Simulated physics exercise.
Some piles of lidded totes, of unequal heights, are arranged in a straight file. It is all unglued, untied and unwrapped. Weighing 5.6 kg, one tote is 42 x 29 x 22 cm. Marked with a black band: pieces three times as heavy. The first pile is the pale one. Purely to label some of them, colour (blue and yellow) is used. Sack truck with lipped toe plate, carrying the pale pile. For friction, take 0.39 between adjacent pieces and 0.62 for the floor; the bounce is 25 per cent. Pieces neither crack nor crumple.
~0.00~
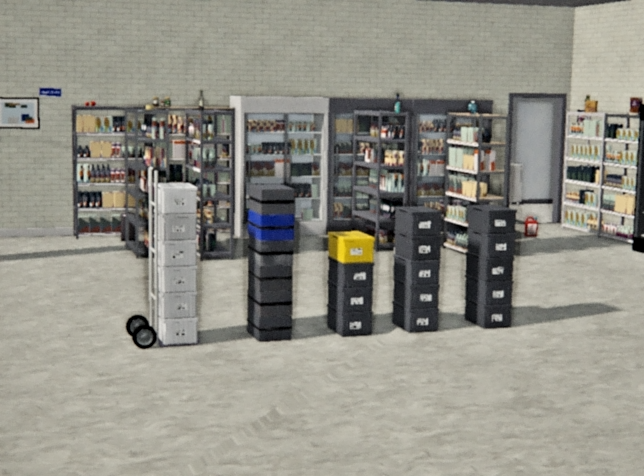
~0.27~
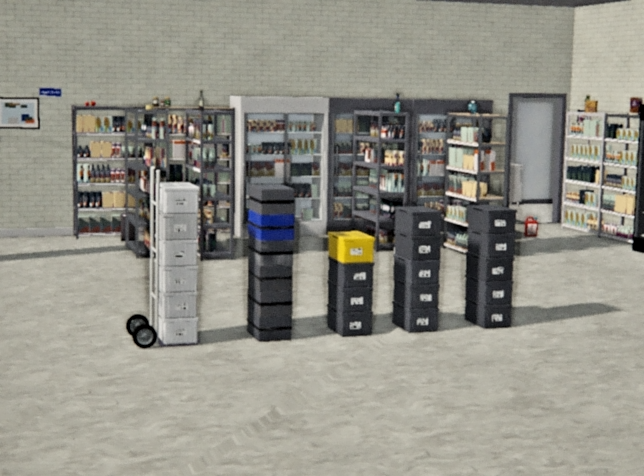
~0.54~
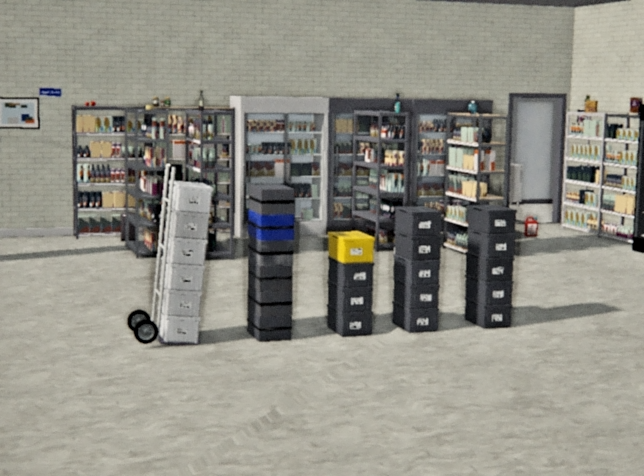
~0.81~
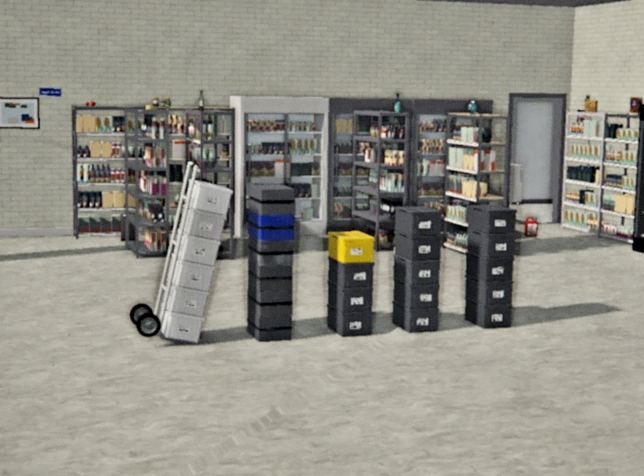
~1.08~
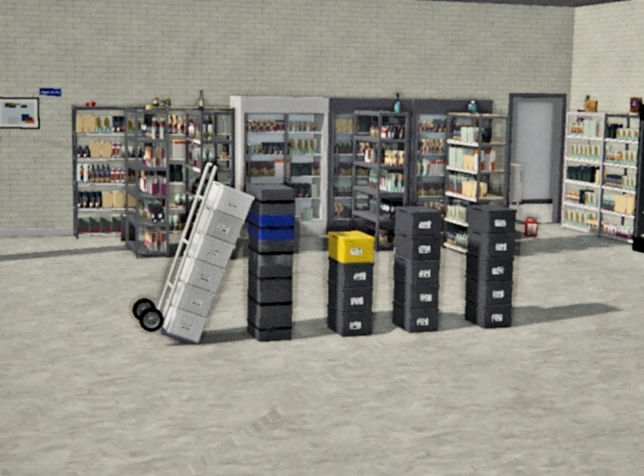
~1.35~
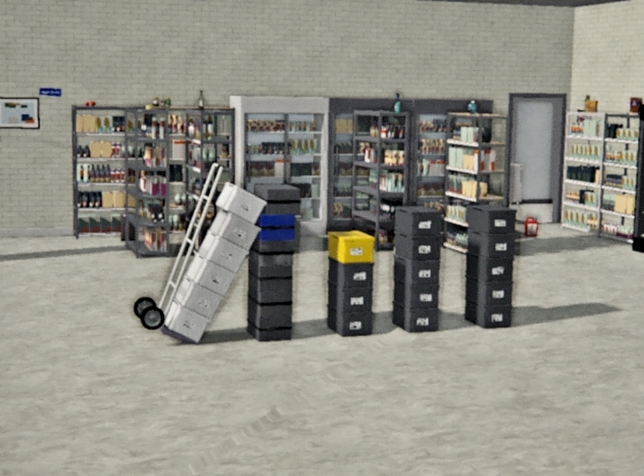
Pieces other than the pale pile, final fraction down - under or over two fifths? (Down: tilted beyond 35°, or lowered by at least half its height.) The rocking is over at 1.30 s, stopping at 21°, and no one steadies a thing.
Under.
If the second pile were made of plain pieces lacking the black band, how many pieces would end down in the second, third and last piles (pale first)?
Count down, pile by pile - second 5, third 4, last 5.
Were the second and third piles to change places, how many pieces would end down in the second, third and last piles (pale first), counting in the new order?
After the swap, the second pile would have 0 down, the third 0 and the last 0.
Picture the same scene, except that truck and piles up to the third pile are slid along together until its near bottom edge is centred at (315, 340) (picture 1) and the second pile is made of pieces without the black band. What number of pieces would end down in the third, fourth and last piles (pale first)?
Pile by pile that makes third 4, fourth 4, last 4.
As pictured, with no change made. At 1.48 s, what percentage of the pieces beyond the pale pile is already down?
At that instant, 0 percent.
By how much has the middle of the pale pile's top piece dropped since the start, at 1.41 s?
Roughly 10 cm.
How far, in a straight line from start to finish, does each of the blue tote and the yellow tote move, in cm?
Distances: Blue 0, yellow 0 (cm).
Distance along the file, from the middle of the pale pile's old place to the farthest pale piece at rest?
60 cm.
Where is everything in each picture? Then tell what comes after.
In the first frame (pixels give the middle of a visible side), truck frame (156, 206) 0° forward; blue tote (278, 228); yellow tote (359, 251); none of the others has stirred.
The second frame shows truck frame (158, 205) 1° forward; blue tote (278, 228).
The third frame shows truck frame (170, 202) 6° forward, top of the pale pile leaning 6°; blue tote (278, 228); none of the others has stirred.
The fourth frame shows truck frame (189, 200) 13° forward, top of the pale pile leaning 13°; blue tote (278, 228); none of the others has stirred.
The fifth frame shows truck frame (205, 199) 19° forward, top of the pale pile leaning 21°; blue tote (278, 228); none of the others has stirred.
The sixth frame shows truck frame (210, 200) 21° forward, top of the pale pile leaning 28°; blue tote (278, 228); yellow tote (359, 251); one has shifted.
After 1.41 s, 0 of the pale pile down; none of the 20 other totes down, 1 disturbed.
In the end (2.3 s), 0 of the pale pile down; none of the 20 other totes down, 1 disturbed; blue tote unmoved; yellow tote unmoved. That is 0 per cent. From the last view, middles, blue tote near (272, 225), yellow tote near (351, 247).
